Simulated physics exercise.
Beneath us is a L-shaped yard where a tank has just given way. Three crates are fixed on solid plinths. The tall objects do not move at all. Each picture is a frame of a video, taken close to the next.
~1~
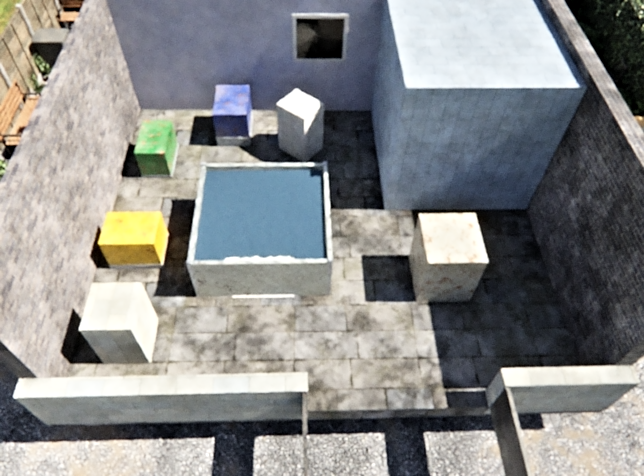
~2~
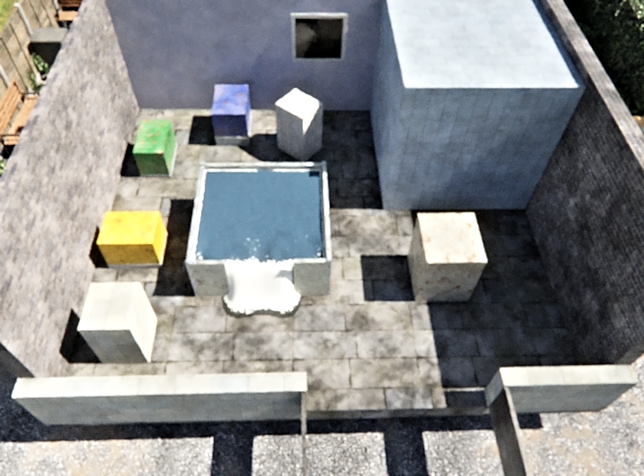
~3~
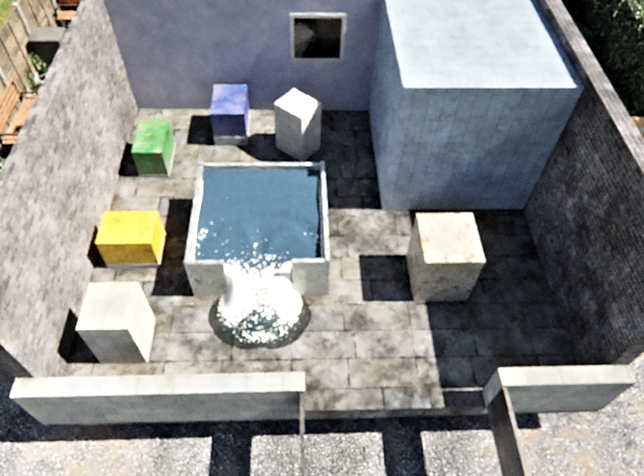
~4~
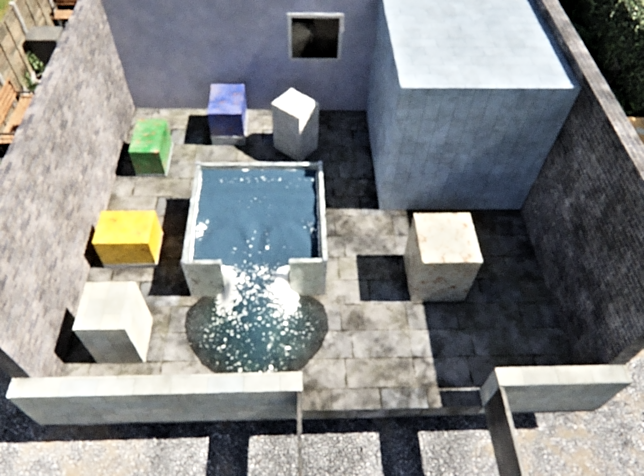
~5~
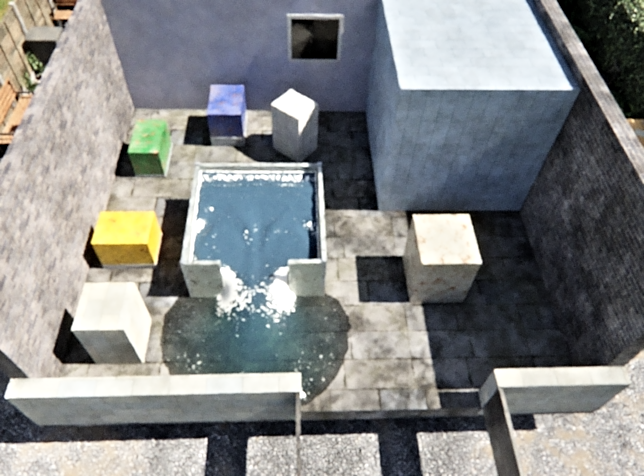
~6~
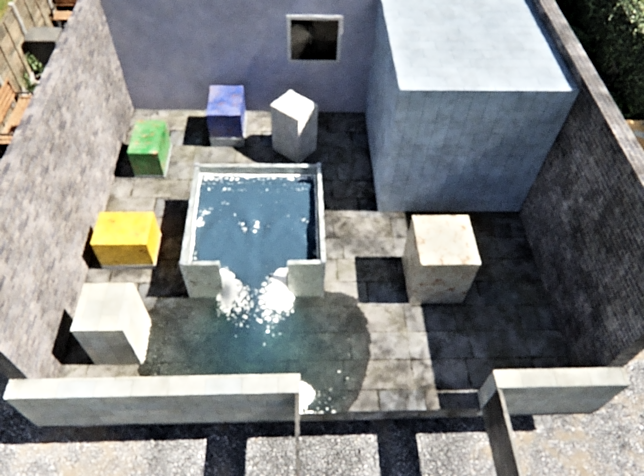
Water bursting from the front of a raised tank in a walled yard, spreading across the paving between motionless coloured blocks.
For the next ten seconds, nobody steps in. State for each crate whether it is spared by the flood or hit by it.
The blue crate is missed by the water this time, the green crate is not missed by the water this time, the yellow crate is not missed by the water this time.
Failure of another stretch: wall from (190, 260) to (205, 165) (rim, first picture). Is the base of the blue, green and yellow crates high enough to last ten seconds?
Then the blue crate gets flooded, the green crate gets flooded and the yellow crate gets flooded.
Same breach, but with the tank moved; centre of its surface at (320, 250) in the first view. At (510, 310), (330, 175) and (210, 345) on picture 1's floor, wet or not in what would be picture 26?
Results in order - left untouched, left untouched, swamped.
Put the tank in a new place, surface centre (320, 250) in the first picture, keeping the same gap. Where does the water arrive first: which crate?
Yellow crate.
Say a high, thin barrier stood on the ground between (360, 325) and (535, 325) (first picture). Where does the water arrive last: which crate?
That would be the blue-painted one.
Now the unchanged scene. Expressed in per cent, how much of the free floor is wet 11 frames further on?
About 30 per cent.
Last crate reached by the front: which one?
Clearly the crate marked blue.
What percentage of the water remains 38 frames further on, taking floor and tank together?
It comes to roughly 78 per cent.
A moment on, water covers 20 % of the floor; the blue crate not reached, the green crate not reached, the yellow crate not reached.
Next, water covers 30 % of the floor; the blue crate not reached, the green crate not reached, the yellow crate water round its plinth.
Then, water covers 50 % of the floor; the blue crate not reached, the green crate water round its plinth, the yellow crate water round its plinth.
Later, water covers 70 % of the floor; the blue crate water round its plinth, the green crate water round its plinth, the yellow crate water round its plinth.
In the end, water covers 95 % of the floor; the blue crate stayed above the water, the green crate was topped, the yellow crate was topped.
